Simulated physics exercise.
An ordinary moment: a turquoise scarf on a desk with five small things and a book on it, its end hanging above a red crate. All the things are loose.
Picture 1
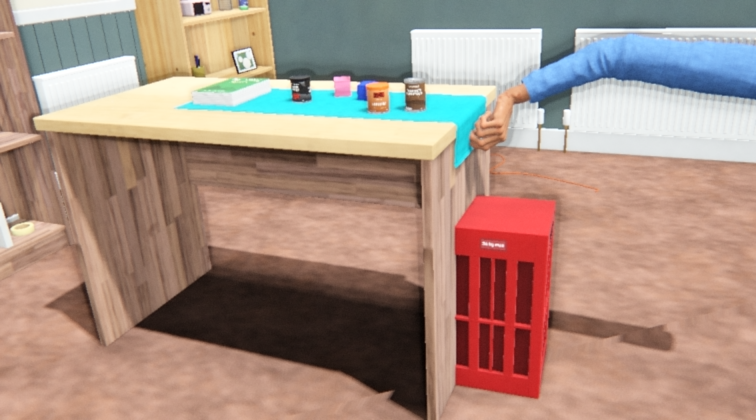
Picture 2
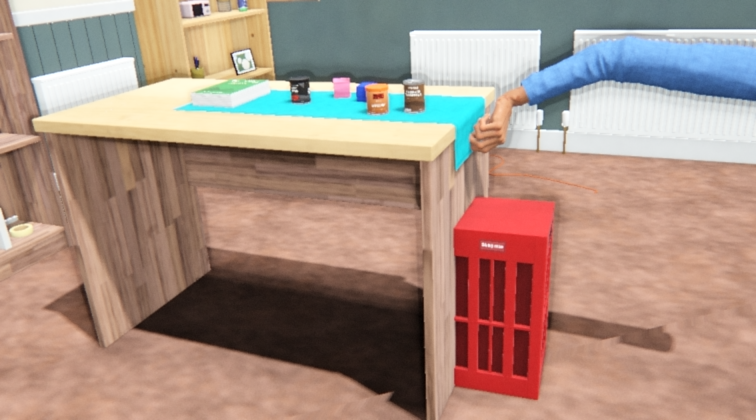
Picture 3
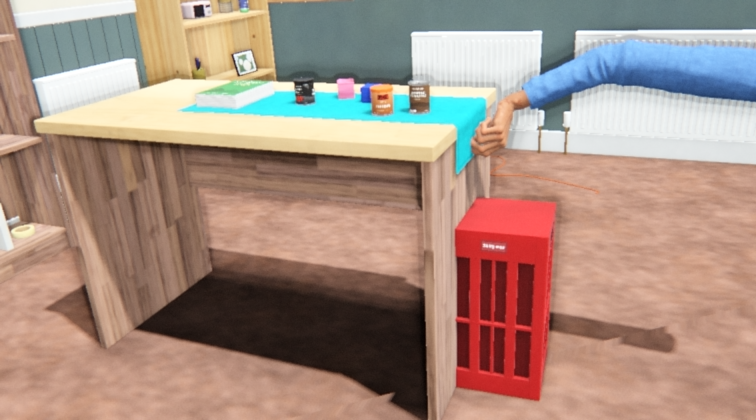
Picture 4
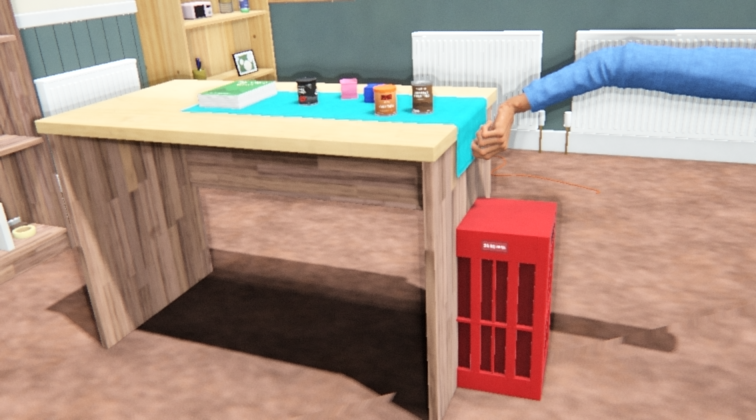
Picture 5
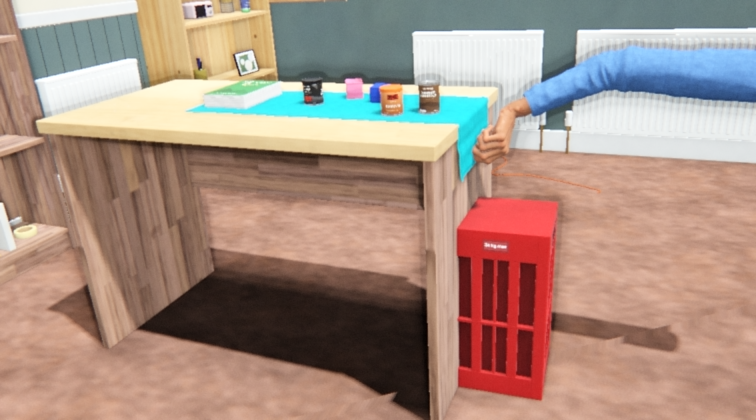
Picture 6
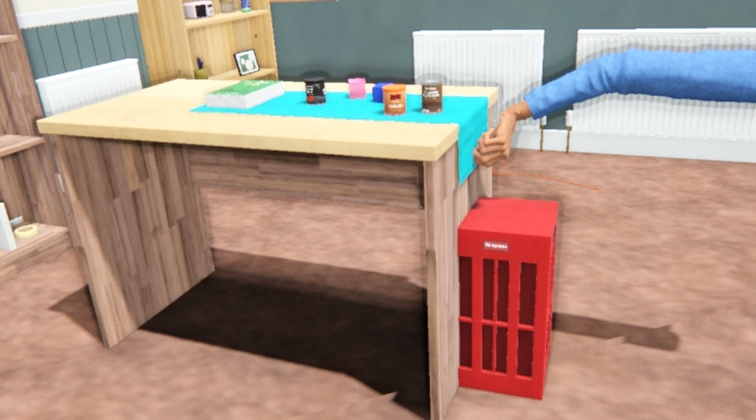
Turquoise scarf sliding slowly right across a desk, carrying a book and small containers, as a blue-sleeved hand draws its end down.
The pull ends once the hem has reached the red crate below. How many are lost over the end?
The desk loses one.
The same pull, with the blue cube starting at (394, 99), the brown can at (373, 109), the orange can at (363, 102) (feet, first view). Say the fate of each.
The blue cube remains up, the brown can does not fall, the orange can stays on.
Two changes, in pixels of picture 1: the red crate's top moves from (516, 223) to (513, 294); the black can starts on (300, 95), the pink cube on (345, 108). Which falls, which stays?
The black can survives, the pink cube is carried off.
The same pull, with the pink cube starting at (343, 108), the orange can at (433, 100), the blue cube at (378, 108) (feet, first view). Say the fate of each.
The pink cube survives, the orange can comes down, the blue cube keeps its place on top.
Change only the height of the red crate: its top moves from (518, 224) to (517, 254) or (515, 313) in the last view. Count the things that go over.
It would be 2 and 4.
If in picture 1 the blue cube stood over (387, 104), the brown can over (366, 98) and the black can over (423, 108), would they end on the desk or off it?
The blue cube holds on, the brown can keeps its place on top, the black can falls.
Soon after, hem near (476, 199); all still up.
After that, hem on the crate; brown can gone.
In the end, hem on the crate; brown can gone. The count of fallen things is one.
